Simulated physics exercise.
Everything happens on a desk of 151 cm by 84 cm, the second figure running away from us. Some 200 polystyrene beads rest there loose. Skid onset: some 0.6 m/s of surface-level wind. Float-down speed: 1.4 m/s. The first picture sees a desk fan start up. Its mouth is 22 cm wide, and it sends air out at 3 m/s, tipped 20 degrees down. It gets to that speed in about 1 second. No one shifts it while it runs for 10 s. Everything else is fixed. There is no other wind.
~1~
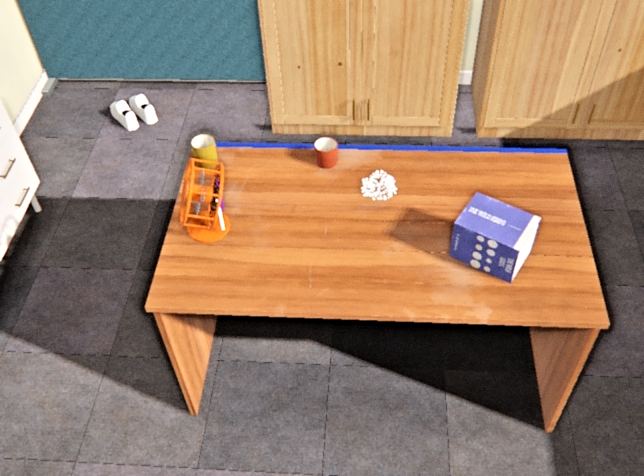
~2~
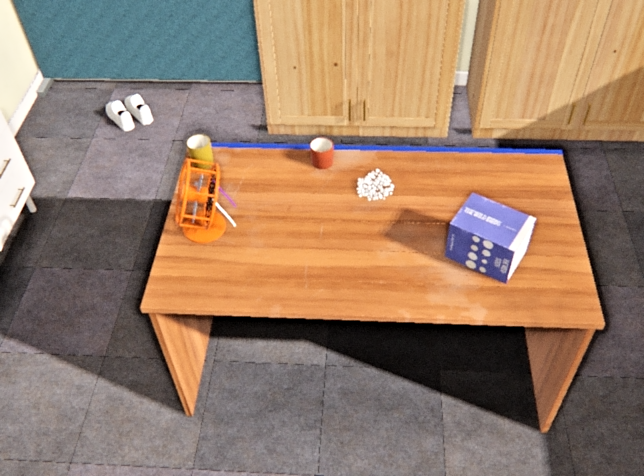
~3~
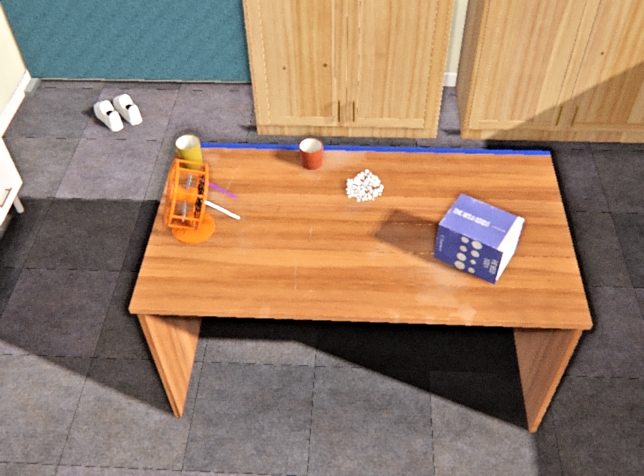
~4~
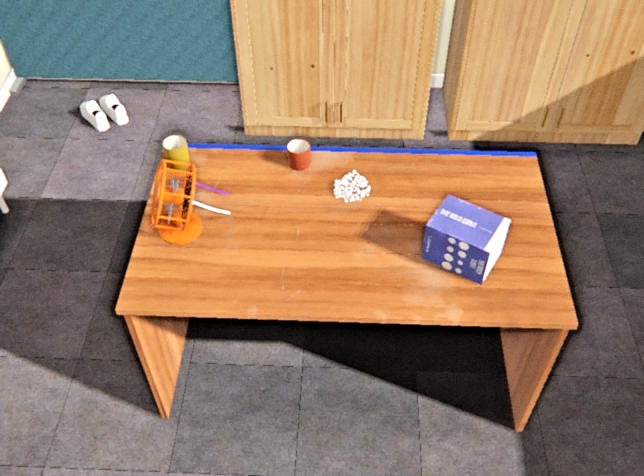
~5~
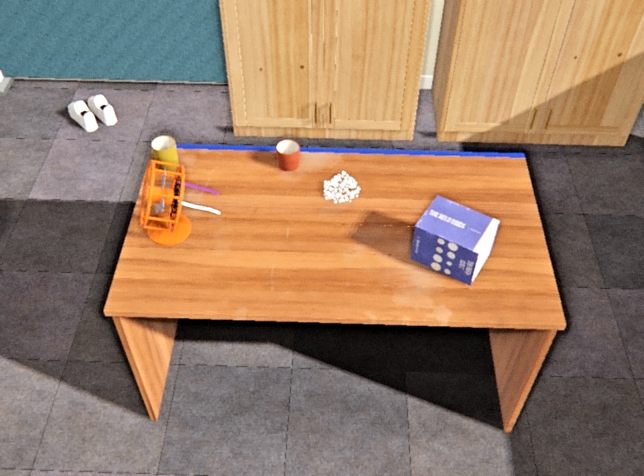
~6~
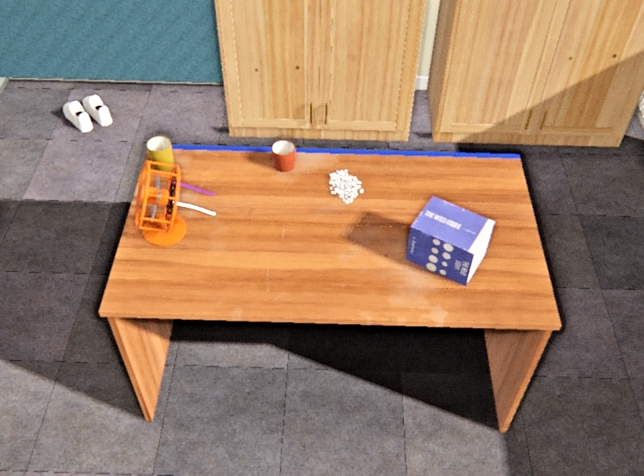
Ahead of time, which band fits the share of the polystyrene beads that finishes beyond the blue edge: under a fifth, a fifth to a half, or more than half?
More than half.
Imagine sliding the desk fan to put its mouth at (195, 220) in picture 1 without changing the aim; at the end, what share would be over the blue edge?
100 per cent.
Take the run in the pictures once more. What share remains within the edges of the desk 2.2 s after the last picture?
Near 0 %.
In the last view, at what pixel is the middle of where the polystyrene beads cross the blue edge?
Median crossing point, approx. (410, 152).
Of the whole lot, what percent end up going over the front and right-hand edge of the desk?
Roughly 0 per cent at the front edge and 2 per cent at the right-hand edge.
Then, 1.0 s after the last picture, 0 % are on the move or not yet settled, 96 % are over the blue edge.
Then, 2.2 s after the last picture, 0 % are on the move or not yet settled, 96 % are over the blue edge.
Then, 4.6 s after the last picture, 0 % are on the move or not yet settled, 96 % are over the blue edge.
Then, 9.1 s after the last picture, at the end, 96 % are over the blue edge.
